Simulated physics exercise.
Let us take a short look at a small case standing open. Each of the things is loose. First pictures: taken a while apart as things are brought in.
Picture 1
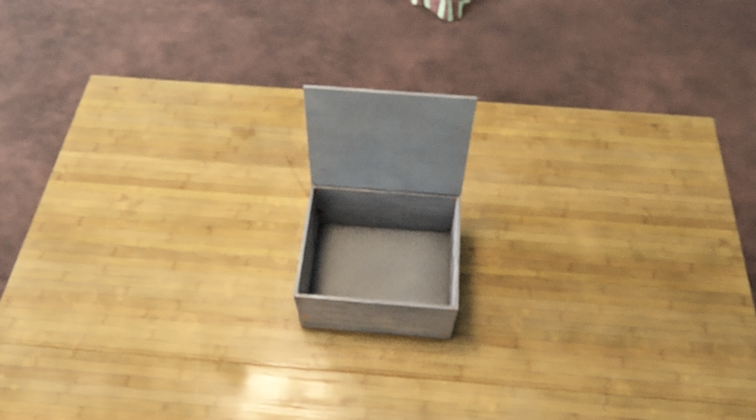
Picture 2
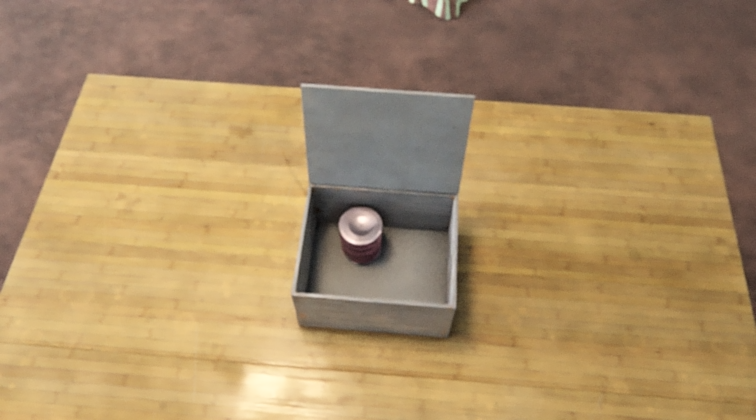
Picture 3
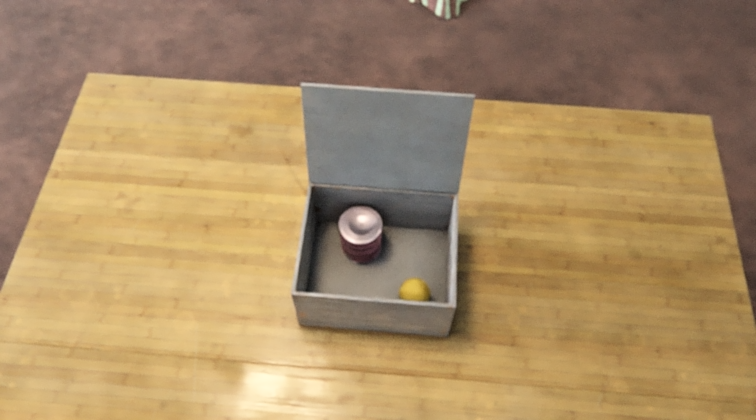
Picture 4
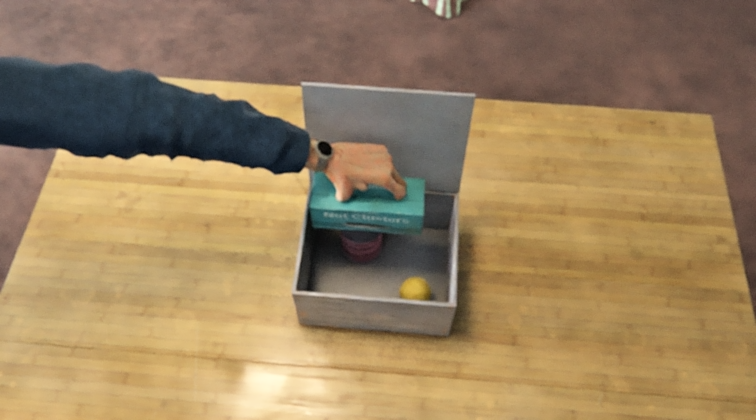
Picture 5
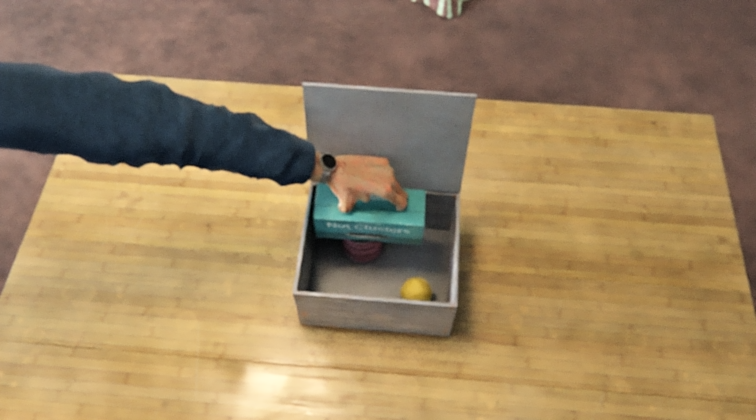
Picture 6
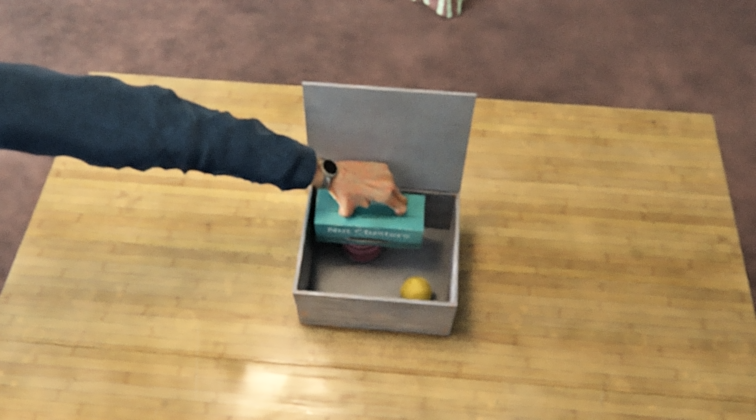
On a wooden table, an open grey case holding a pink tin, then a yellow ball, a hand lowering a turquoise carton inside.
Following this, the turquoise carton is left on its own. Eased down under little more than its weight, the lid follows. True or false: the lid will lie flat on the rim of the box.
False.
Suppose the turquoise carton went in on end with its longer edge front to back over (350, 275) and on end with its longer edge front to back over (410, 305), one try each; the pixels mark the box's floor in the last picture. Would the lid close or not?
Try one: Lid left up; try two: Lid down.
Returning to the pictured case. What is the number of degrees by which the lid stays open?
Roughly 40 degrees above the rim.
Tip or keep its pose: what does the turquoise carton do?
Result: It remains as it was set.
Then, 1.00 s after the last picture, lid starting down.
Then, 1.30 s after the last picture, lid 78° above the rim.
Then, 1.50 s after the last picture, lid 66° above the rim.
Then, 1.80 s after the last picture, lid 42° above the rim.
At rest, lid 41° above the rim; all 3 in place. Seen from the same camera at the end, turquoise carton near (370, 219).
